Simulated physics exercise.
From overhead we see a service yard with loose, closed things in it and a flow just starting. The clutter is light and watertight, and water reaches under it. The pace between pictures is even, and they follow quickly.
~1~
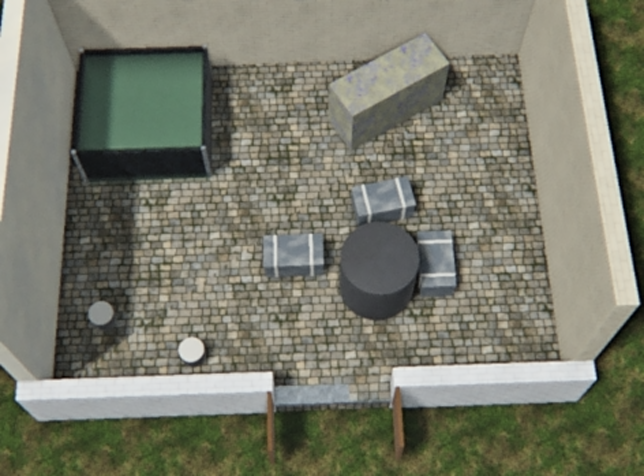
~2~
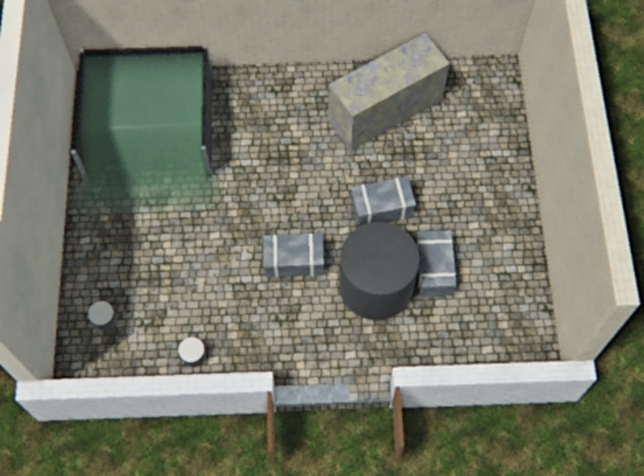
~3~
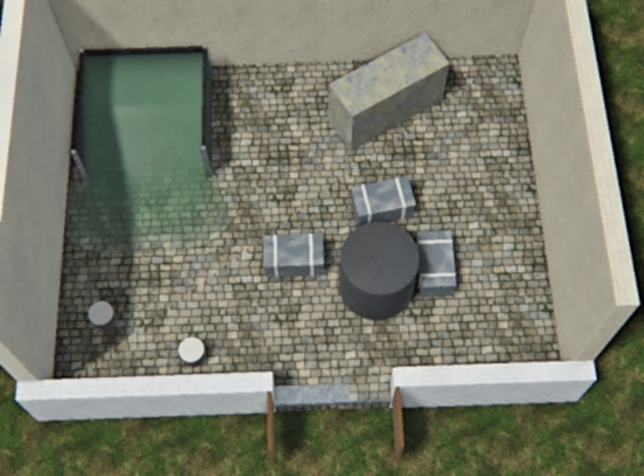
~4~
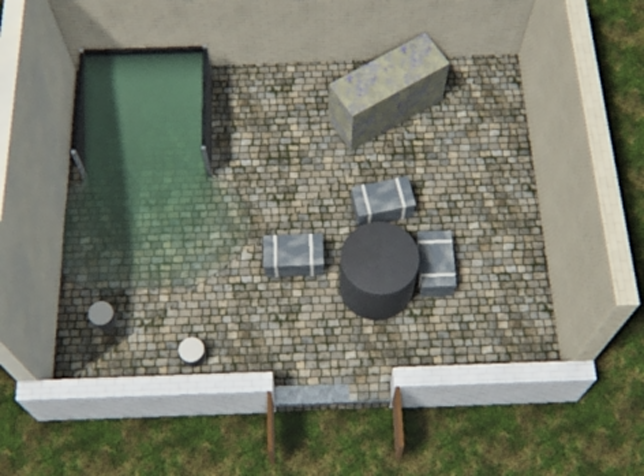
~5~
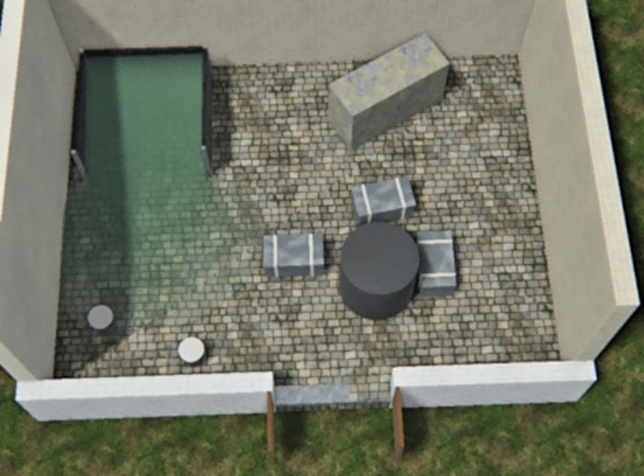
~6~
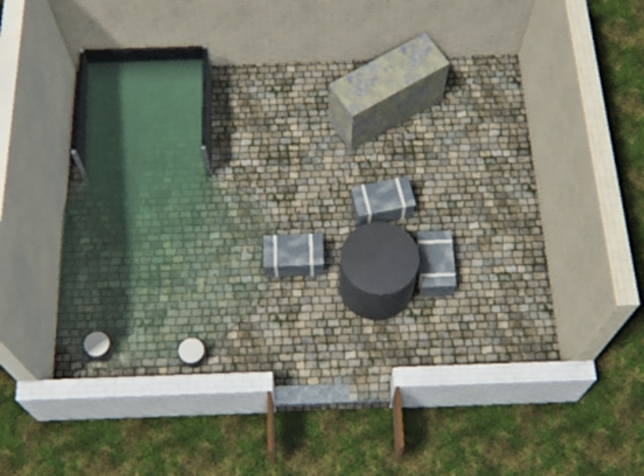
To begin with, a walled, cobbled yard holds a green tank at the upper left, strapped boxes, a dark round drum and two small pails. The tank's front opens and greenish water spreads down the left side, reaching the left pail, which slides a short way toward the near wall while everything else stays put.
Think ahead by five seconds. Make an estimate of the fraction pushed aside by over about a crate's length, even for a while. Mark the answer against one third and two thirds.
Two thirds or more of them.
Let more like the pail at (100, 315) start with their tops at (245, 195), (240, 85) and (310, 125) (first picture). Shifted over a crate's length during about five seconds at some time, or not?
Here's the rundown: Sent far off, never gets far, and finally sent far off.
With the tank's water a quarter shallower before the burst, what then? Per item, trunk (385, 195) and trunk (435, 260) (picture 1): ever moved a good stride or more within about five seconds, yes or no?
First: Stayed within that. Second: Stayed within that.
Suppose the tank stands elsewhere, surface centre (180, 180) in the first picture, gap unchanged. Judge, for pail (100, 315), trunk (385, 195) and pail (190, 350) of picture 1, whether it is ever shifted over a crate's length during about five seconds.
Well, in order they come out as moved that far, stayed within it and moved that far.
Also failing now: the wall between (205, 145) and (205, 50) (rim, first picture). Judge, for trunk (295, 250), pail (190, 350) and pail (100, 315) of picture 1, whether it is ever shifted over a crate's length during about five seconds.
Got that far, never got that far, never got that far.
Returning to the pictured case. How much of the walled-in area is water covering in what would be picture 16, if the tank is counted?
Close to 45 %.
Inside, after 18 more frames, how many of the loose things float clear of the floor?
2.
A moment on, 1 of 5 are well off their spots; 2 afloat.
Next, 2 of 5 are well off their spots; 2 afloat.
Later, 3 of 5 are well off their spots; 2 afloat.
In the end, 4 of 5 are well off their spots, and 4 have been at some point; 1 afloat.
